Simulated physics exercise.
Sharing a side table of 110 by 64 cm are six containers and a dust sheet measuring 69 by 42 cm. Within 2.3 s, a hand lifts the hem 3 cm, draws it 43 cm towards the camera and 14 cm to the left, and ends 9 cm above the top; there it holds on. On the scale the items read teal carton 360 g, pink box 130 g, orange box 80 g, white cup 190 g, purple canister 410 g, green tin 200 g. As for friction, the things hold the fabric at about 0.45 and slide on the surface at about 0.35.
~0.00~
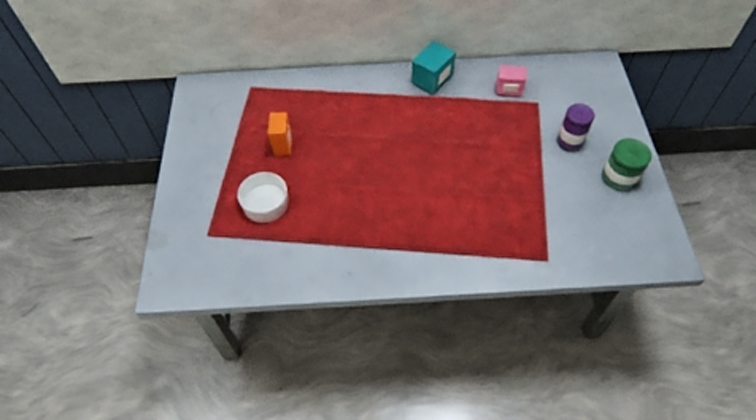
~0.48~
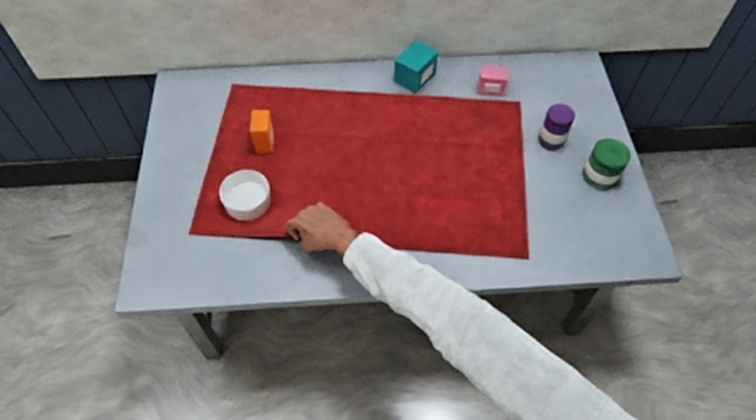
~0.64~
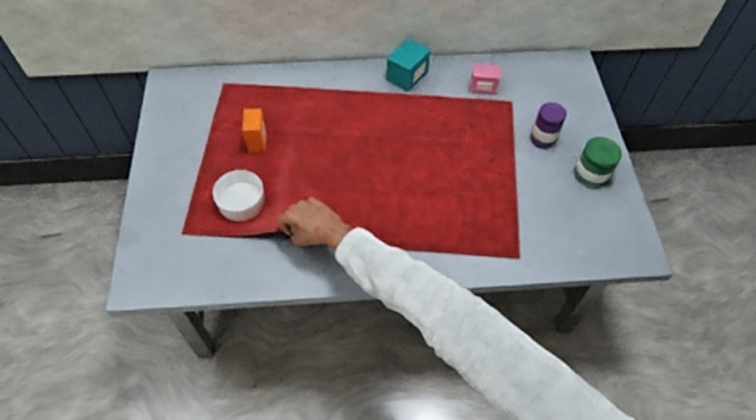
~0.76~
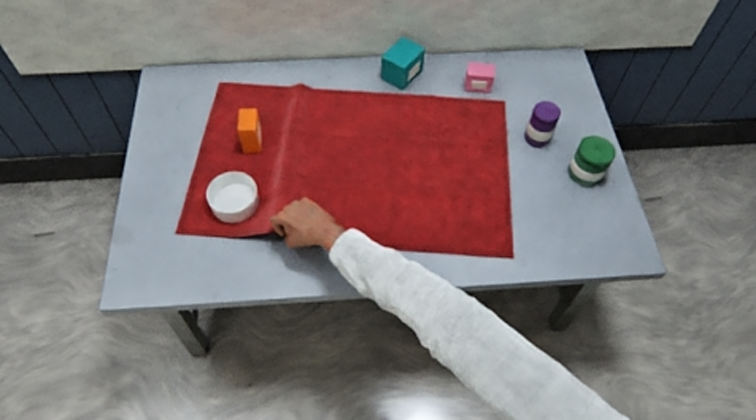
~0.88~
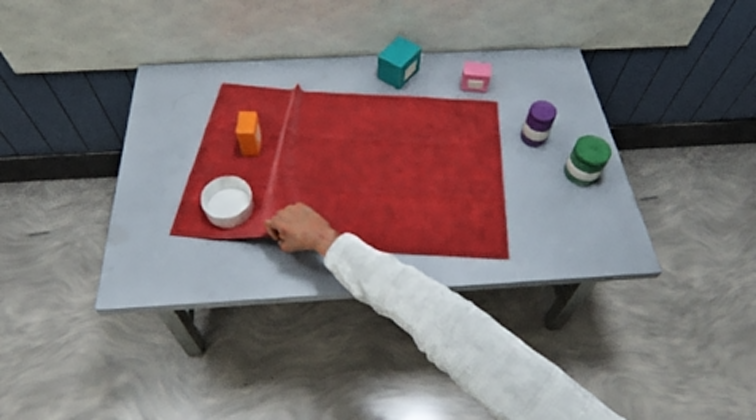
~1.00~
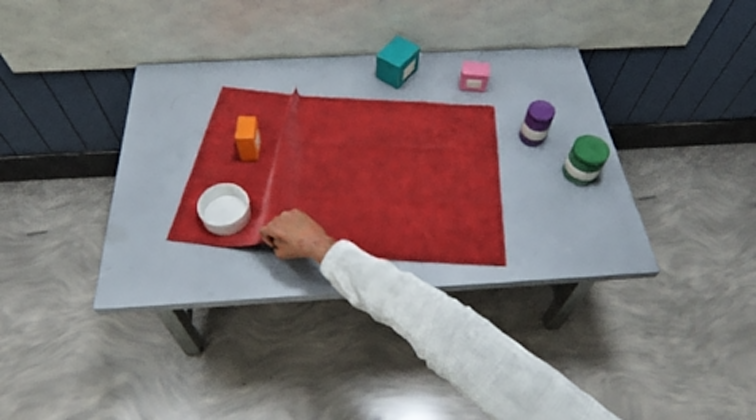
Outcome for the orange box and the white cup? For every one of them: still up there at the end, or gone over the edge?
My guess is the orange box ends up off the surface; my guess is the white cup ends up off the surface.
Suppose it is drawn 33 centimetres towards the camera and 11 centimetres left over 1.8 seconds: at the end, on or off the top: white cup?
Outcome: White cup leaves the top.
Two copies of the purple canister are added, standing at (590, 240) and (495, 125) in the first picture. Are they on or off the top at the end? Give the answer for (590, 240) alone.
Result for that copy: It survives on top.
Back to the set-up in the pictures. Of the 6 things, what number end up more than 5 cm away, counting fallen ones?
2 of them.
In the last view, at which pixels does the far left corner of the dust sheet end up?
About (210, 275).
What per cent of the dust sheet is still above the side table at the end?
Around 5 percent.
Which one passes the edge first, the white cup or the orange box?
First goes the white one.
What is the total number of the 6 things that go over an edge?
2 in all.
By 1.5 s, 90 % of the dust sheet is still over the top; white cup 16 cm off its start, orange box 15 cm off its start.
By 2.0 s, 55 % of the dust sheet is still over the top; white cup 32 cm off its start, orange box 30 cm off its start.
By 2.4 s, 20 % of the dust sheet is still over the top; orange box on its side, 46 cm off its start at (195, 335), white cup over the edge.
By 2.9 s, 5 % of the dust sheet is still over the top; orange box over the edge, white cup over the edge.
By 4.5 s, 5 % of the dust sheet is still over the top; orange box over the edge, white cup over the edge.
